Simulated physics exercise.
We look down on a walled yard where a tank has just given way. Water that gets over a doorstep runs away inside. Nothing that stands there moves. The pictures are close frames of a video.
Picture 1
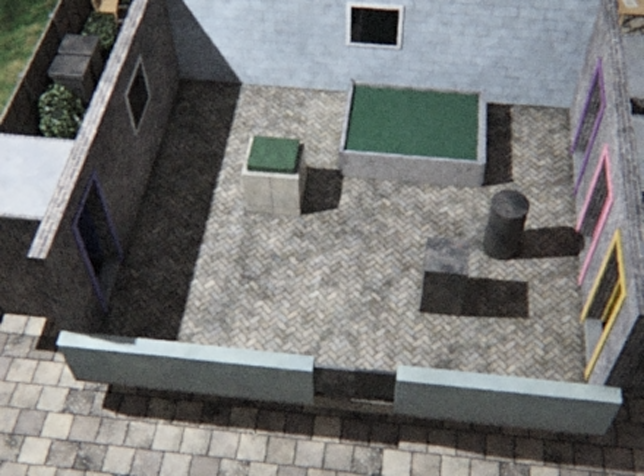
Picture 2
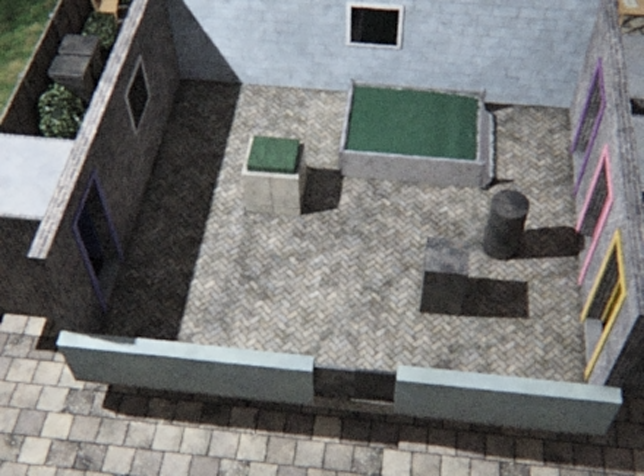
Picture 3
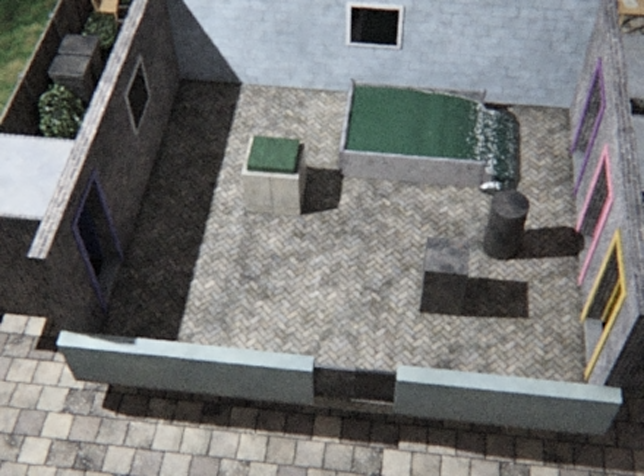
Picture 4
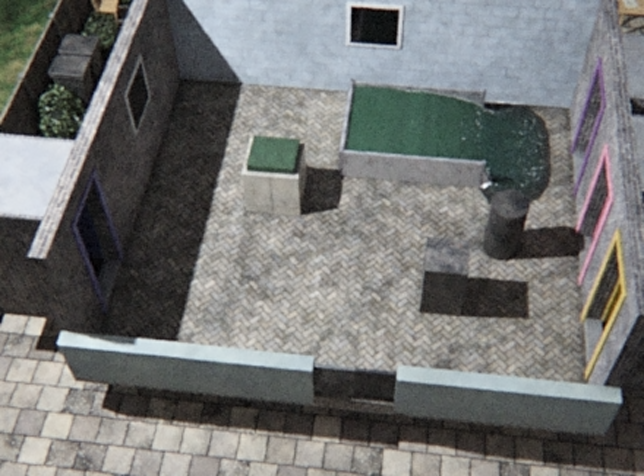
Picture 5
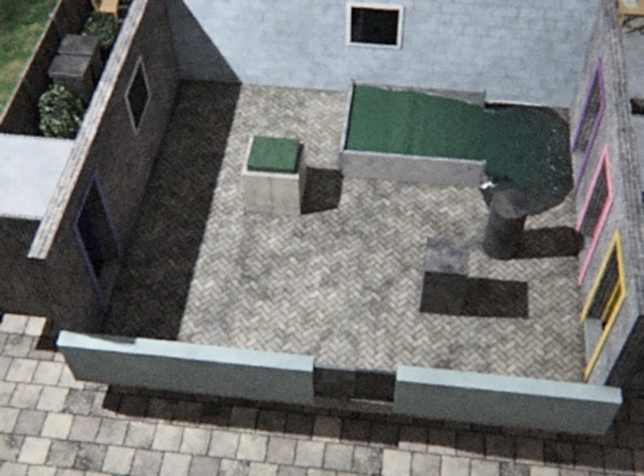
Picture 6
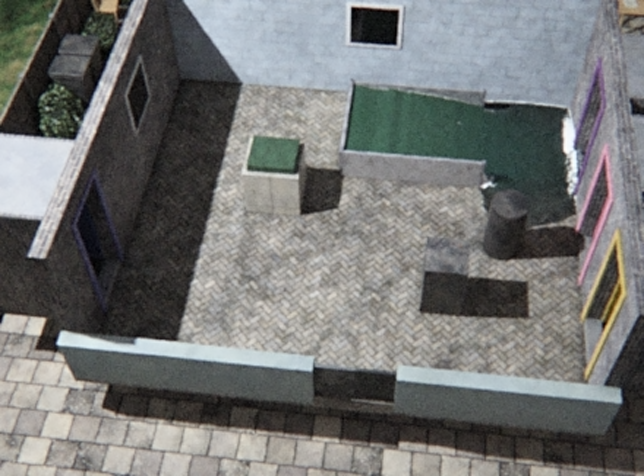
Green water pours from the right side of a raised tank and spreads rightward across the paved yard.
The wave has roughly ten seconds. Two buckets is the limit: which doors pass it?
The purple door takes more than that; the yellow door stays under that; the blue door stays under that; the pink door takes more than that.
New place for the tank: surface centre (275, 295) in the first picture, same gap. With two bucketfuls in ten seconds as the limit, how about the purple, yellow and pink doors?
Then: Purple lets less in, yellow passes that mark, pink floods.
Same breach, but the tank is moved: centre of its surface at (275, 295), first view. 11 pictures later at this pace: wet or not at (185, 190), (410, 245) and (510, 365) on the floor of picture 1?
In turn: Dry, wet, wet.
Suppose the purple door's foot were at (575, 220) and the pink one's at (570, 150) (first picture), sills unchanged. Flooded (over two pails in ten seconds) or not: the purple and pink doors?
One by one: Purple door takes more, pink door is over.
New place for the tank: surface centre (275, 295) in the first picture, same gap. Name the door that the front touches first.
First comes the door marked yellow.
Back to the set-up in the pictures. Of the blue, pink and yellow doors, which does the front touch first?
I say the pink one.
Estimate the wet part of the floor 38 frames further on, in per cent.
Roughly 55 per cent.
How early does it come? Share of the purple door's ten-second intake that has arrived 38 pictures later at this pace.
Some 100 per cent.
A moment on, water covers 15 % of the floor; the purple door over two buckets in, the yellow door not reached, the blue door not reached, the pink door wet at the sill, nothing in.
Next, water covers 15 % of the floor; the purple door far over two buckets in, the yellow door wet at the sill, nothing in, the blue door not reached, the pink door under two buckets in.
Then, water covers 25 % of the floor; the purple door far over two buckets in, the yellow door wet at the sill, nothing in, the blue door not reached, the pink door over two buckets in.
Later, water covers 55 % of the floor; the purple door far over two buckets in, the yellow door wet at the sill, nothing in, the blue door not reached, the pink door over two buckets in.
In the end, water covers 80 % of the floor; the purple door far over two buckets in, the yellow door wet at the sill, nothing in, the blue door wet at the sill, nothing in, the pink door far over two buckets in.
